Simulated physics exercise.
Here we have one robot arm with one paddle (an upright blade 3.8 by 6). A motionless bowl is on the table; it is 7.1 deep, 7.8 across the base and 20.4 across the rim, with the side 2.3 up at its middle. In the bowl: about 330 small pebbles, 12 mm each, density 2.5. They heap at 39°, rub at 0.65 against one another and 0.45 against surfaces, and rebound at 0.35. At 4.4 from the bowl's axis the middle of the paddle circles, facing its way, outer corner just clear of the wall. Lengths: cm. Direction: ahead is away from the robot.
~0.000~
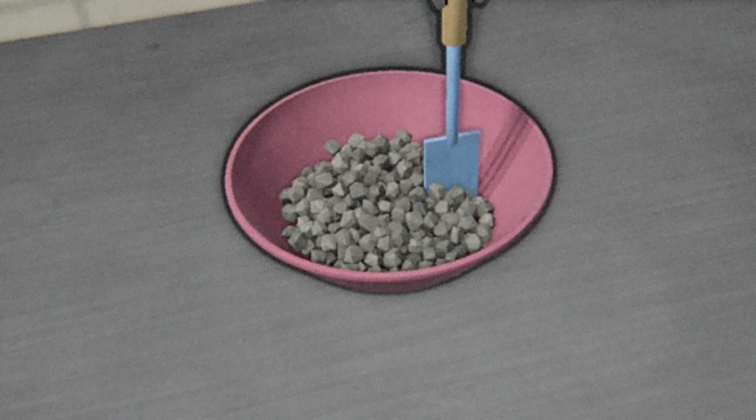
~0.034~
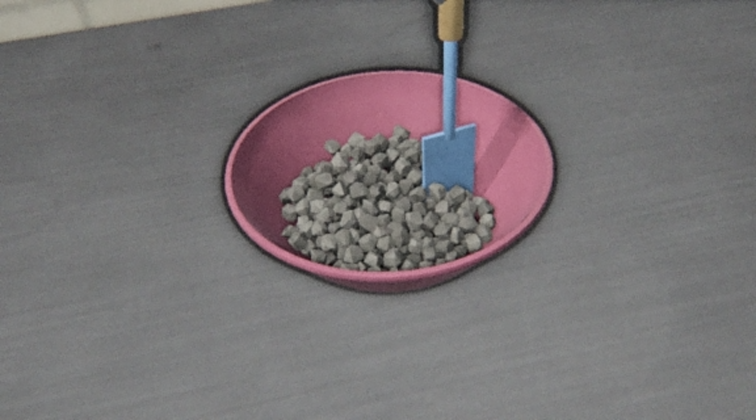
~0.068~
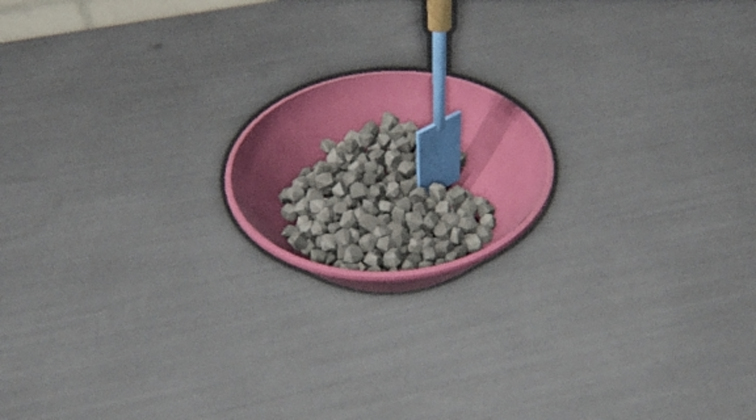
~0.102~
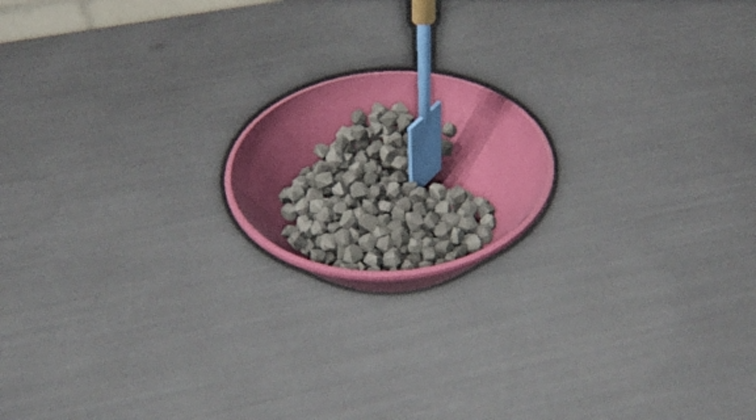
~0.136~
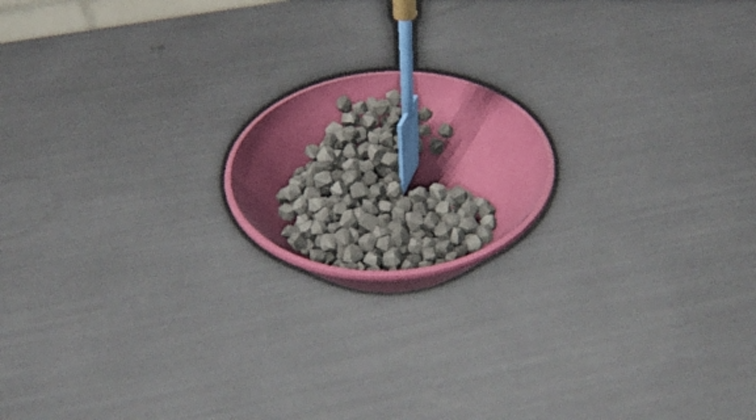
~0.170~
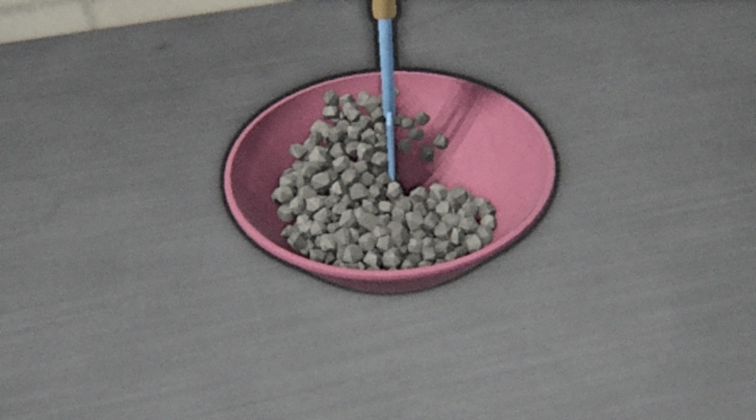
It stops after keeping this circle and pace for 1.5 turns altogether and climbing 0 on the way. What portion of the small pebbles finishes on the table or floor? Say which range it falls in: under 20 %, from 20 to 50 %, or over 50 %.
It falls under 20 %.
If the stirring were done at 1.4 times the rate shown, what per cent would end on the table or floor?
I'd say about 15 %.
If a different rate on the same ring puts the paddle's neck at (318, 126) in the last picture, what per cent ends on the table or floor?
About 35 per cent.
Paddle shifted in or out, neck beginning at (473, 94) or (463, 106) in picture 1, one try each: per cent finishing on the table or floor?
Roughly 15 % and 10 %.
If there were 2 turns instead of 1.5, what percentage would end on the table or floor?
In that case some 10 per cent.
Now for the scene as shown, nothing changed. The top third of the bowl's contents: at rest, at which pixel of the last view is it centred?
(323, 232).
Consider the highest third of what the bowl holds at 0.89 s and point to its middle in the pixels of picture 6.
At about (364, 134).
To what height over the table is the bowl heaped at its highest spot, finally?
Measured height: Some 8.0 cm.
After 0.53 s, 257° round, highest piece 9 above the table; 328 in the bowl, 3 in flight or on the tool.
After 0.89 s, 79° round, highest piece 8 above the table; 311 in the bowl, 19 on the table or floor, 1 in flight or on the tool.
After 1.27 s, 180° round, highest piece 8 above the table; 306 in the bowl, 25 on the table or floor.
After 1.97 s, 180° round, highest piece 8 above the table; 306 in the bowl, 25 on the table or floor.
At rest, 306 in the bowl, 25 on the table or floor. That is 8 % on the table or floor.
